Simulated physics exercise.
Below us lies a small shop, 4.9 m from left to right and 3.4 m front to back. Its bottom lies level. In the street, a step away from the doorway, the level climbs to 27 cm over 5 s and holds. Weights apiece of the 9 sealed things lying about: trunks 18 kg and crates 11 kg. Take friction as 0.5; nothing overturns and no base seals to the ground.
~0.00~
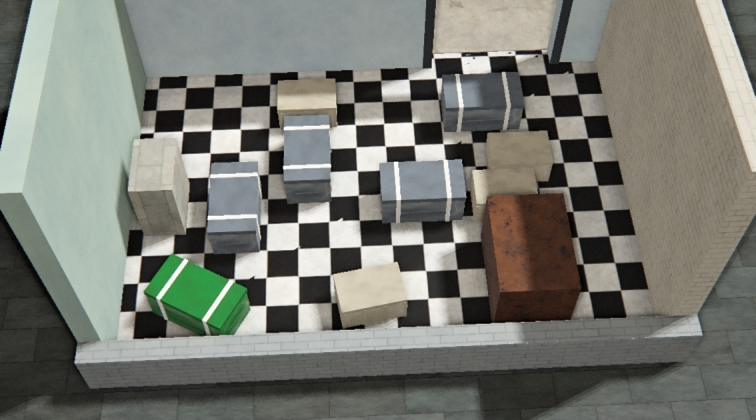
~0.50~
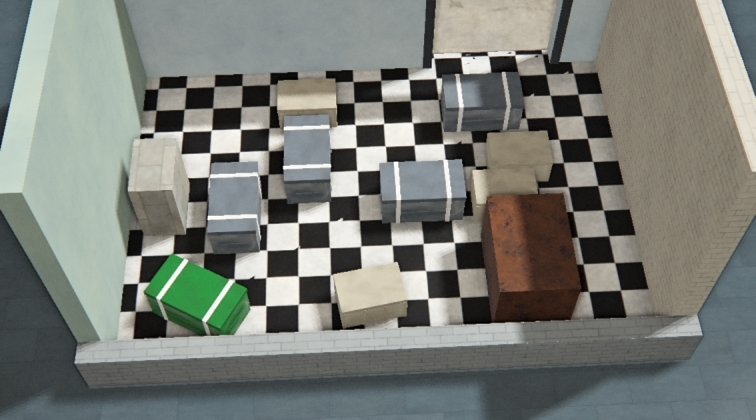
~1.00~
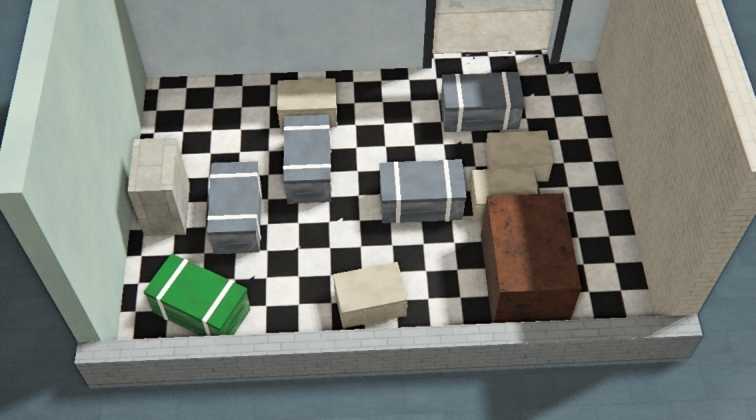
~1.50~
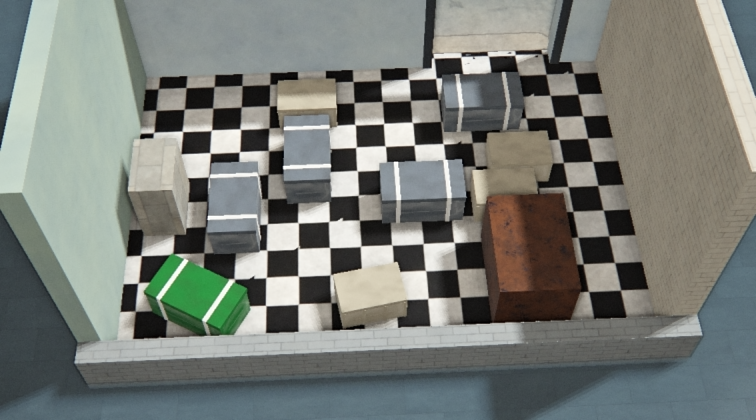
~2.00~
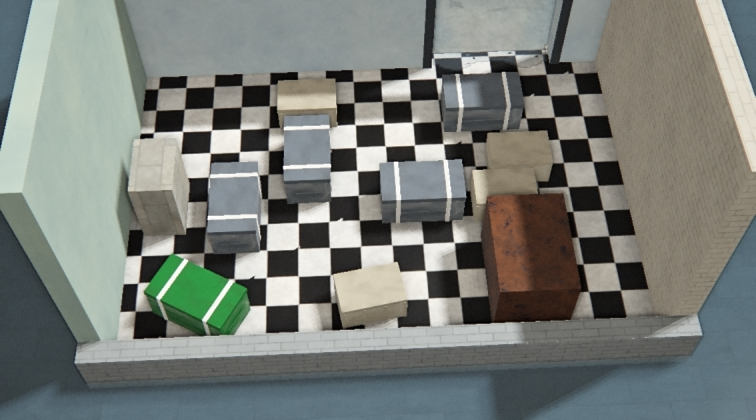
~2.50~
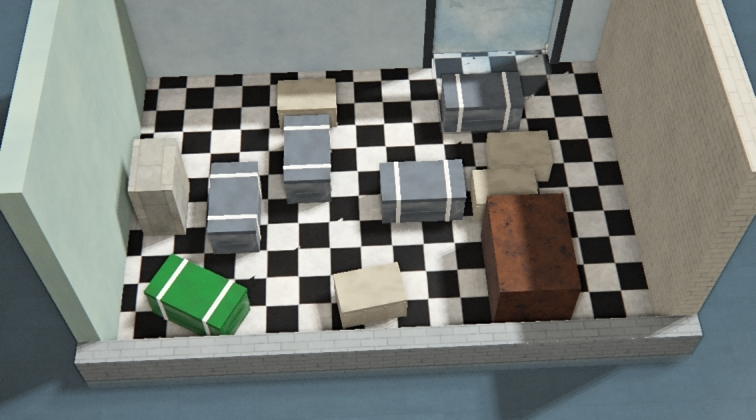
Water rose outside a small shop with a checkered floor and began to come in at the back doorway, while the green trunk, the gray trunks and the crates all stayed put.
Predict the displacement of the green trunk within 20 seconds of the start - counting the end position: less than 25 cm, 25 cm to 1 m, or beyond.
The green trunk moves a short way.
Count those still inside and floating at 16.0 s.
9 of them.
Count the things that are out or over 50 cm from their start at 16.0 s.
I count 9.
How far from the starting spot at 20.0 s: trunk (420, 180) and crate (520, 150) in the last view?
In that order: 140 cm, 150 cm.
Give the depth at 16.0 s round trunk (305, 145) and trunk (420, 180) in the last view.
Roughly 19 and 19 cm.
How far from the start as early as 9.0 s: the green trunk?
About 50 cm.
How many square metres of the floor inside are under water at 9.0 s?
Roughly 15 m2.
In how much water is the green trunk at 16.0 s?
About 22 cm.
After 4.0 s the green trunk is near (195, 290), 0.0 m from its start, aground; 0 afloat.
After 9.0 s the green trunk is near (135, 276), 0.5 m from its start, afloat; 6 afloat.
After 16.0 s the green trunk is near (144, 240), 0.6 m from its start, afloat; 9 afloat.
After 20.0 s the green trunk is near (158, 242), 0.5 m from its start, afloat; 9 afloat.
